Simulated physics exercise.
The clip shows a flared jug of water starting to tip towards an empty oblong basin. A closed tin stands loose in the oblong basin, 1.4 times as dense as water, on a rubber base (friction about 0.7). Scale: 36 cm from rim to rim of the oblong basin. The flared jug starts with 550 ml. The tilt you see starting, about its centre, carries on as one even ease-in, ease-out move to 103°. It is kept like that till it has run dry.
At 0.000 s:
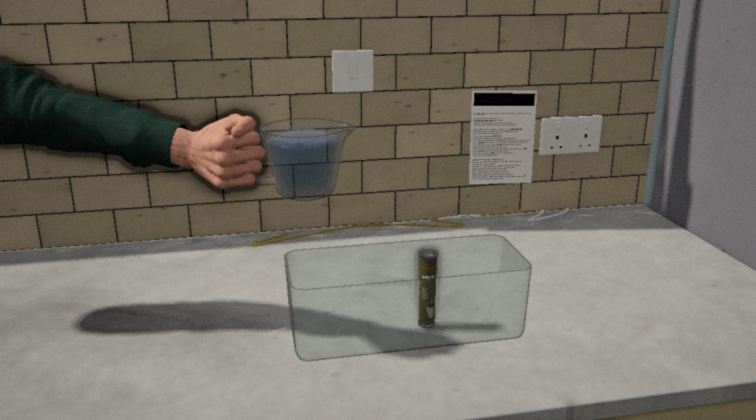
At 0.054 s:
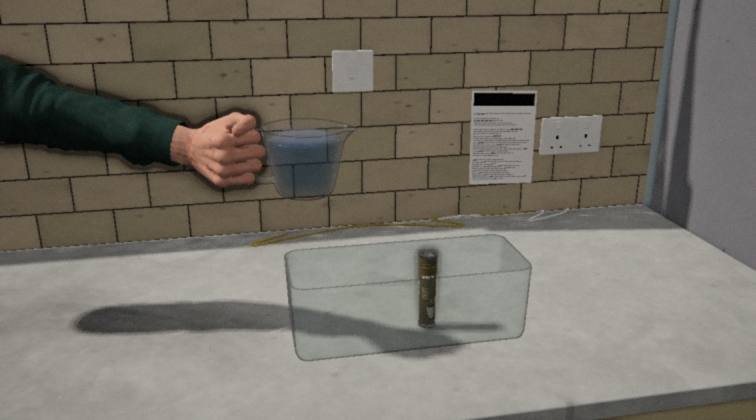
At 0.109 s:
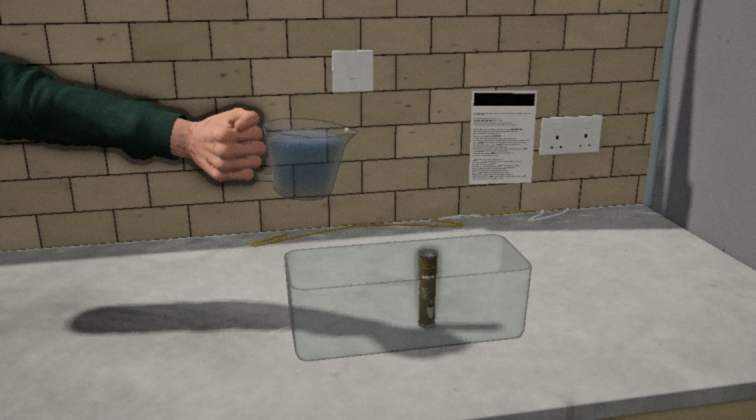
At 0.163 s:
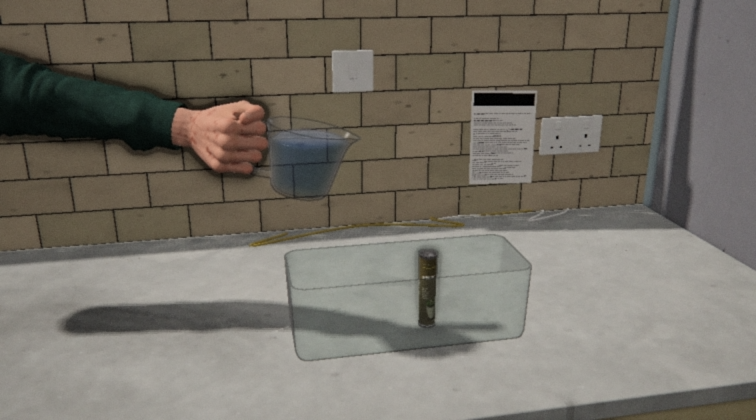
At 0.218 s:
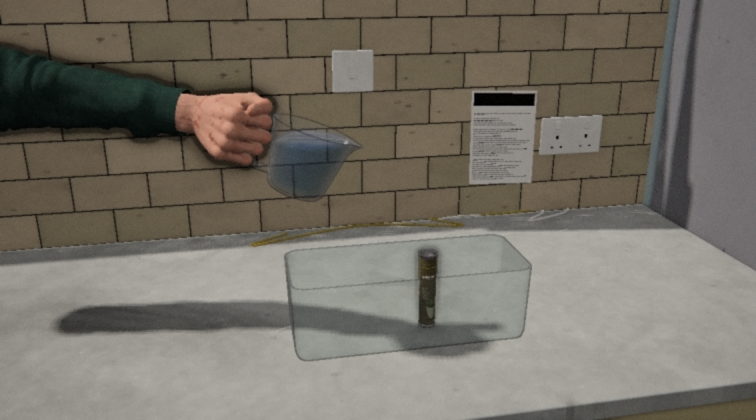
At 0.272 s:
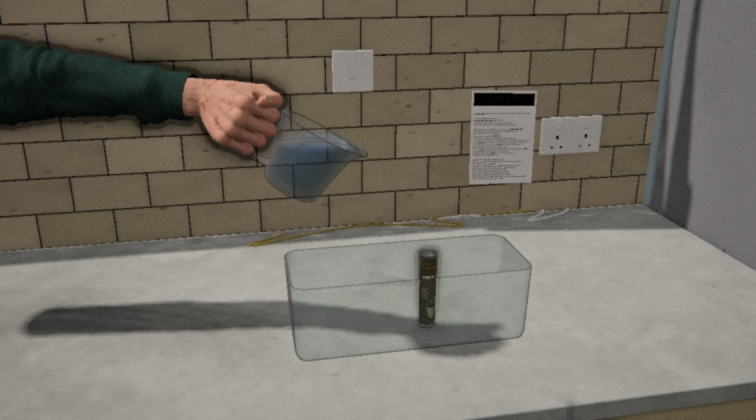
The footage shows a hand in a green sleeve holding a clear jug of bluish liquid above a transparent oblong basin with a dark upright cylinder inside, then tilting the jug gradually to the right.
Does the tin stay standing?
It remains upright.
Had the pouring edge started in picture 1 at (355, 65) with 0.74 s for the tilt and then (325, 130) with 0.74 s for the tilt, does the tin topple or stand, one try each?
First it goes over; then it remains upright.
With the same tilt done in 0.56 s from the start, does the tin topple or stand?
The tin keeps standing.
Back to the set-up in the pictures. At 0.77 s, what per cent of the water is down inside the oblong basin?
About 84 per cent.
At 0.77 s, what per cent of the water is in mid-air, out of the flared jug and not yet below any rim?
Some 12 per cent.
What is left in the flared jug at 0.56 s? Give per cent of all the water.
Some 40 per cent.
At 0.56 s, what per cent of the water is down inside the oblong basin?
Some 26 per cent.
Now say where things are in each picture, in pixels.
Tilt 0°; pouring edge (356, 126); surface from (265, 139) to (342, 135); the oblong basin's rim runs from (288, 271) to (517, 251); the tin's top is at (428, 257), in the first picture.
Tilt 1°; pouring edge (357, 127); surface from (266, 138) to (343, 135), in the second picture.
Tilt 5°; pouring edge (359, 131); surface from (267, 137) to (344, 137), in the third picture.
Tilt 12°; pouring edge (361, 137); surface from (270, 138) to (348, 138), in the fourth picture.
Tilt 21°; pouring edge (364, 146); surface from (273, 140) to (356, 141), in the fifth picture.
Tilt 31°; pouring edge (365, 156); surface from (274, 143) to (360, 148); 2 per cent is over the edge, in the sixth picture.
After 0.56 s the tilt is 89° and 40 per cent is still to pour; the tin stands where it began.
After 0.77 s the tilt is 103° and 4 per cent is still to pour; the tin stands where it began.
After 1.00 s the tilt is 103° and 0 per cent is still to pour; the tin stands where it began.
After 1.24 s the tilt is 103° and 0 per cent is still to pour; the tin stands where it began.
In the end the tin stands where it began.
